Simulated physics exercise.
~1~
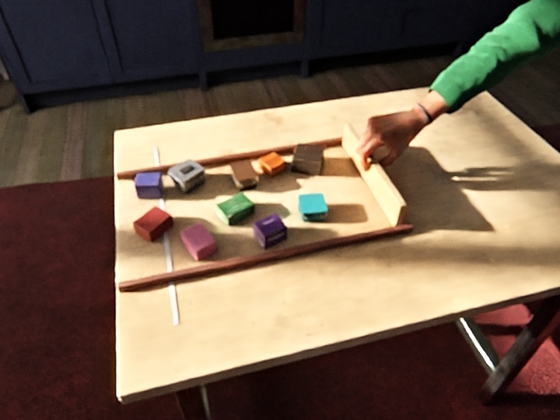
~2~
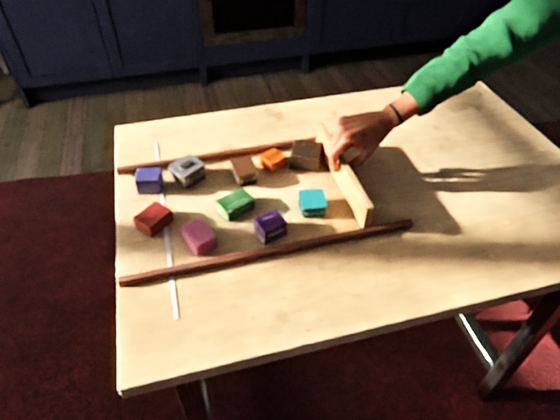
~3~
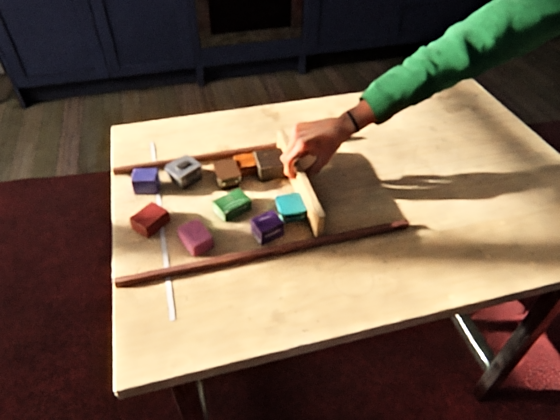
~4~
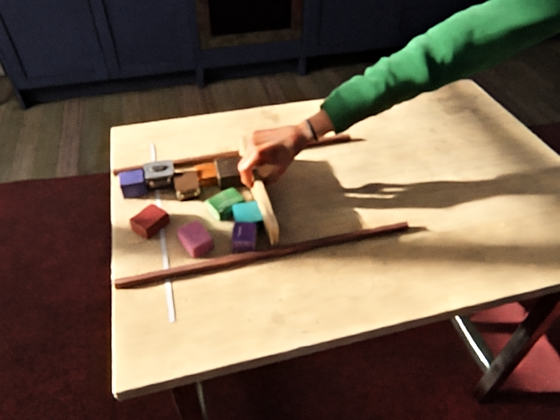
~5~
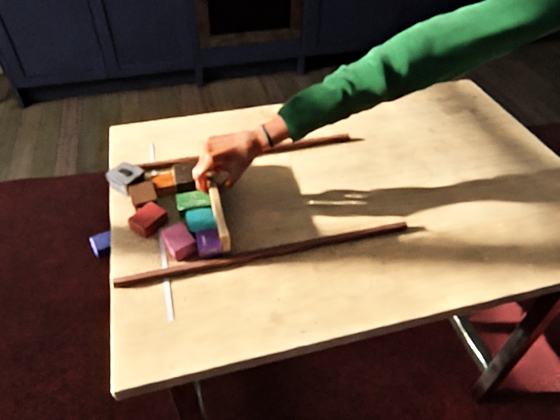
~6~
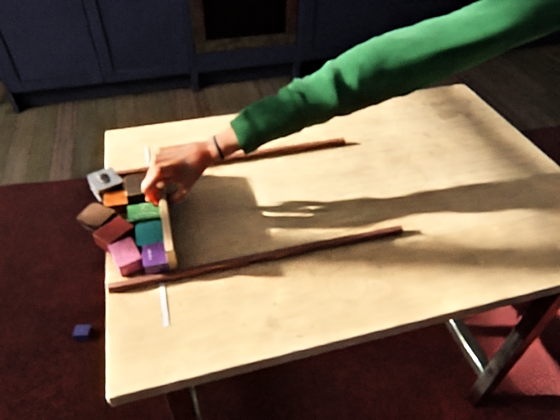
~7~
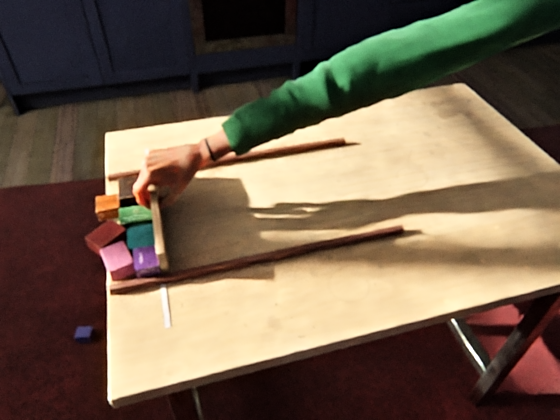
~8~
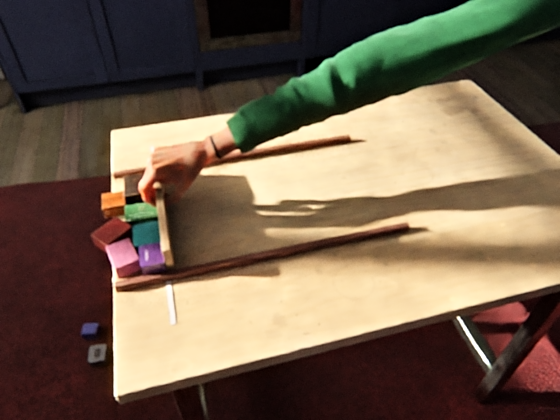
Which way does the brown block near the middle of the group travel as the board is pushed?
The brown block travels to the left, toward the near end of the table where the tape is.
